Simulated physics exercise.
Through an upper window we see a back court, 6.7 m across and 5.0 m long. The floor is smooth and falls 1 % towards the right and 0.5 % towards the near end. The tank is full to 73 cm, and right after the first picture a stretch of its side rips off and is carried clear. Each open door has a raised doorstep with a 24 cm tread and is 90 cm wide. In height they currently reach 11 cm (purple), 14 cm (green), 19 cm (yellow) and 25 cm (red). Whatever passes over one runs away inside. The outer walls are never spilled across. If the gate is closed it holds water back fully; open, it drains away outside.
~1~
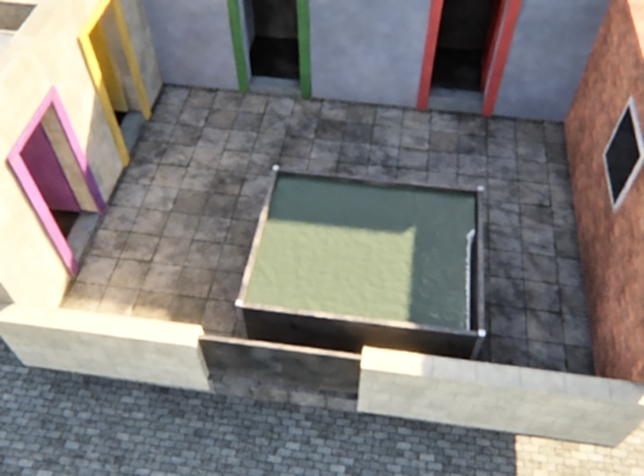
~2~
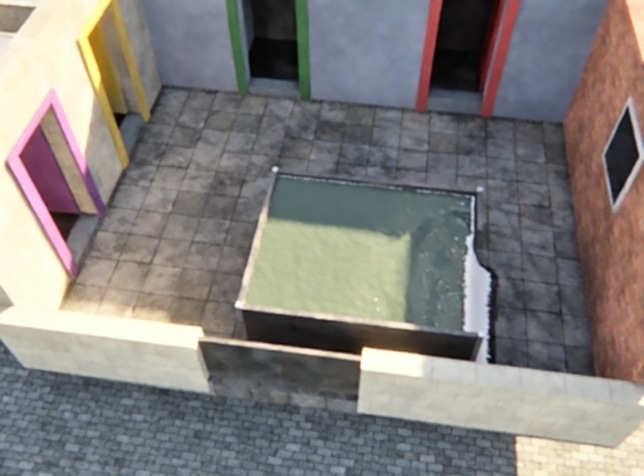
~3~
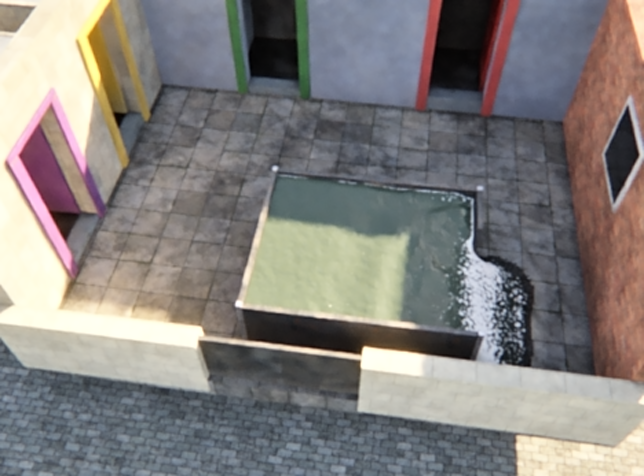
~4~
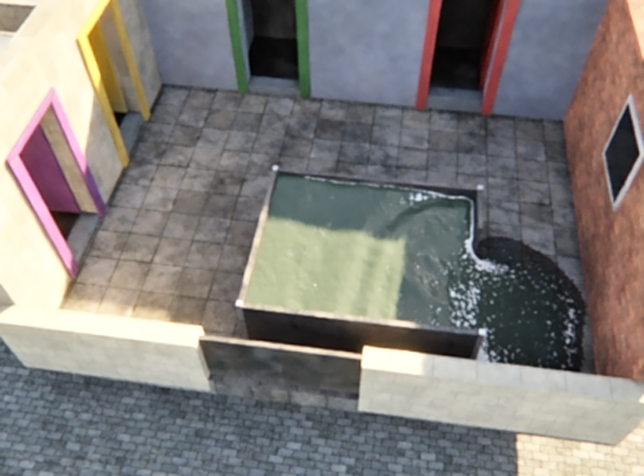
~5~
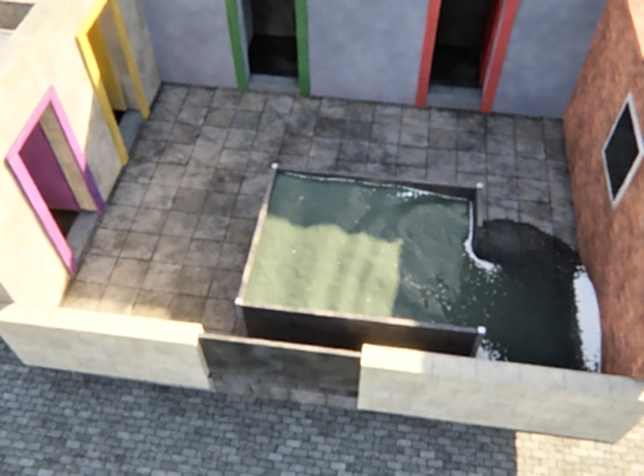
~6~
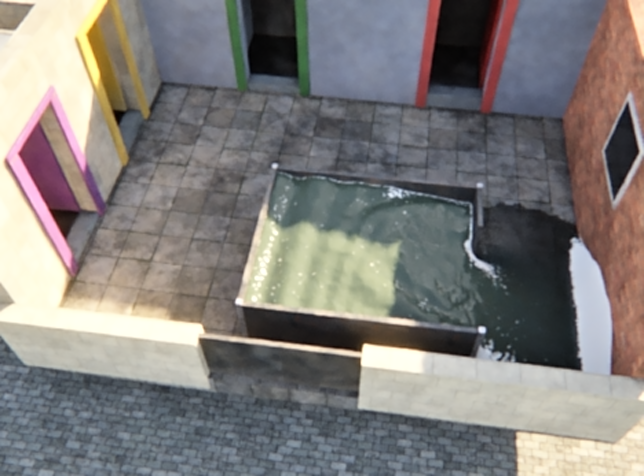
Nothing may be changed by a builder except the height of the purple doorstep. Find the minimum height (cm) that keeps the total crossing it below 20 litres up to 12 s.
The minimum is roughly 12.5 cm.
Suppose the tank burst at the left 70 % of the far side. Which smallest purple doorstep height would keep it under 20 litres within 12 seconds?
Then something near 10.0 cm.
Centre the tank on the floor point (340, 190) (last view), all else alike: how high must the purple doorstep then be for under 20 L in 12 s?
19 cm or thereabouts.
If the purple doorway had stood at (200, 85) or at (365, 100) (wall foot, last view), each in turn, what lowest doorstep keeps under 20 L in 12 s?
First place around 12.5 cm, second around 8.5 cm.
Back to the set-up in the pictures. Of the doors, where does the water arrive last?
The yellow door.
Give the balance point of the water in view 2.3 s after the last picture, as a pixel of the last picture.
The water's centre is at about (443, 271).
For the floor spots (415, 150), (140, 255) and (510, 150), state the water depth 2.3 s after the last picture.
Respectively 3 cm, 0 cm and 8 cm.
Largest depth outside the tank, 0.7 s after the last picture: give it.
Roughly 69 cm.
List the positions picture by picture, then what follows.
Still water, 73 cm deep, in the tank at (368, 247); the purple door at (65, 192) is dry, in the first picture.
The front is at (490, 297), 0.3 m from the gap at (470, 304); 0.3 m2 of floor is wet, 73 cm left at the back, in the second picture.
The gap is at (470, 304), the front 0.8 m out at (528, 300); the back of the tank holds 73 cm, in the third picture.
Water pours out at (470, 304) and has run 1.4 m, to (577, 317); about 10 cm deep outside, 73 cm at the back, in the fourth picture.
The gap is at (469, 302), the front 1.5 m out at a hidden place; the back of the tank holds 73 cm, in the fifth picture.
The front is at (576, 231), 1.7 m from the gap at (469, 302); 3.8 m2 of floor is wet, 68 cm left at the back; 5.3 m in a straight line remain to the purple door at (64, 192), in the sixth picture.
Then, 0.7 s after the last picture water covers 15 % of the floor, deepest (69 cm) near (599, 410); it has not reached the purple door.
Then, 2.3 s after the last picture water covers 45 % of the floor, deepest (44 cm) near (599, 410); it has not reached the purple door.
Then, 11.3 s after the last picture water covers 95 % of the floor, deepest (20 cm) near (303, 372); 15 cm at the purple door, 38 litres in over its 11 cm doorstep.
At the purple door as built, the water peaked near 17 cm, 8.7 s after the last picture.
With a doorstep of 11 cm, 39 litres would have come in within the 12 s; with 14.5 cm, 6 litres. So under 20 litres takes about 12.5 cm.
